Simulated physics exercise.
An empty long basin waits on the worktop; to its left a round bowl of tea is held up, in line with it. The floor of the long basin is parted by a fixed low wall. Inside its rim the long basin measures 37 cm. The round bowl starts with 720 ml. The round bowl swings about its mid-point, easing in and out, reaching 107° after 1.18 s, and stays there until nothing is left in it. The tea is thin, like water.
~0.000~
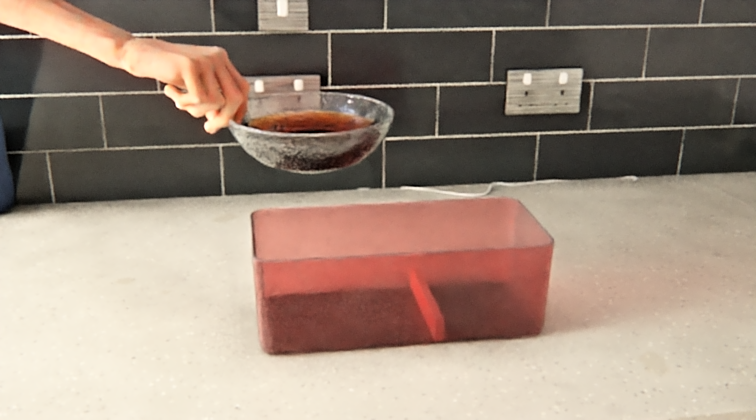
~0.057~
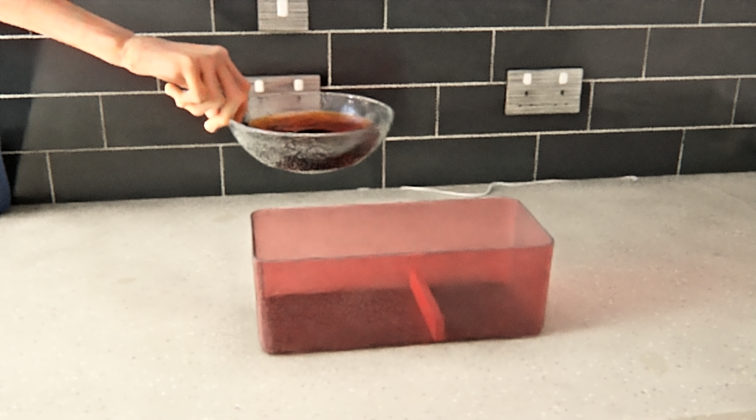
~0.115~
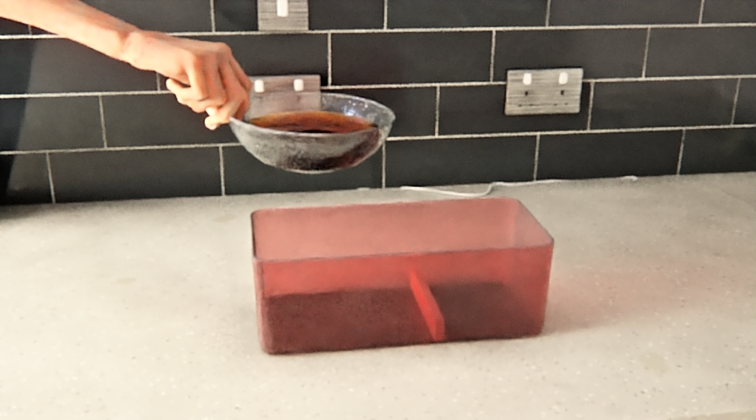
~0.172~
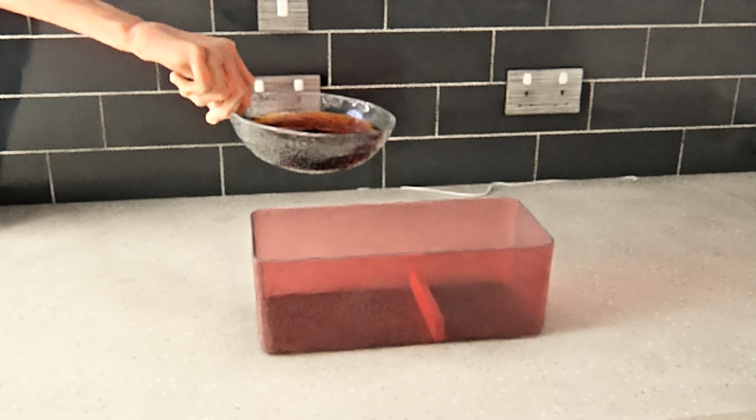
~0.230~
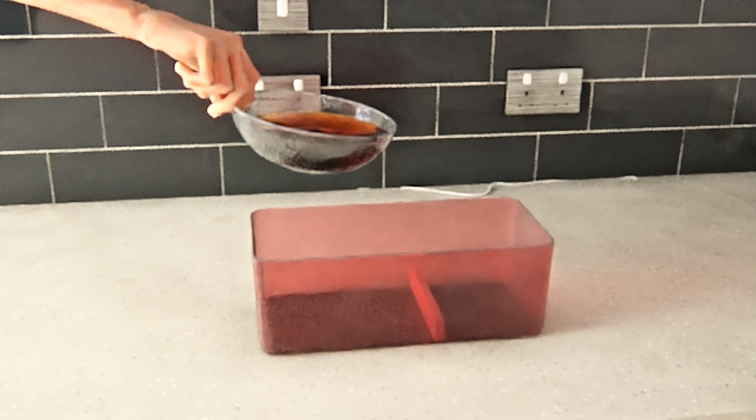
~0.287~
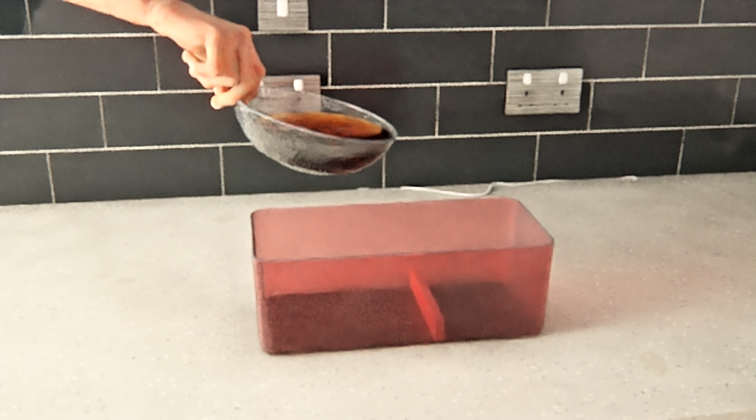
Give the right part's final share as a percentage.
Roughly 53 per cent is past the wall.
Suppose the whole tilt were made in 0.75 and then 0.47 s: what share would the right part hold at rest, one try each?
First 45, then 30 per cent.
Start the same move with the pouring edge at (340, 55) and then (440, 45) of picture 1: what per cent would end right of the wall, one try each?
First 10, then 75 per cent.
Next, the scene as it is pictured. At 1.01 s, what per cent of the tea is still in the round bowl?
Near 0 in a hundred.
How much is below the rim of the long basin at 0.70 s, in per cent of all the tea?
Near 50 in a hundred.
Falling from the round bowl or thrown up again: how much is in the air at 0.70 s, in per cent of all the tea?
Some 30 per cent.
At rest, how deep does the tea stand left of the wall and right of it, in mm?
Some 10 mm on the left and 18 mm on the right.
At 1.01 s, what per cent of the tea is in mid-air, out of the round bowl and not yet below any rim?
About 0 per cent.
After 0.70 s the tilt is 70° and 20 per cent is still to pour, 15 is left of the wall and 36 right of it.
After 1.01 s the tilt is 102° and 0 per cent is still to pour, 47 is left of the wall and 53 right of it.
After 1.33 s the tilt is 107° and 0 per cent is still to pour, 47 is left of the wall and 53 right of it.
After 1.68 s the tilt is 107° and 0 per cent is still to pour, 47 is left of the wall and 53 right of it.
In the end 47 per cent lies left of the wall, 53 right of it and 0 outside.
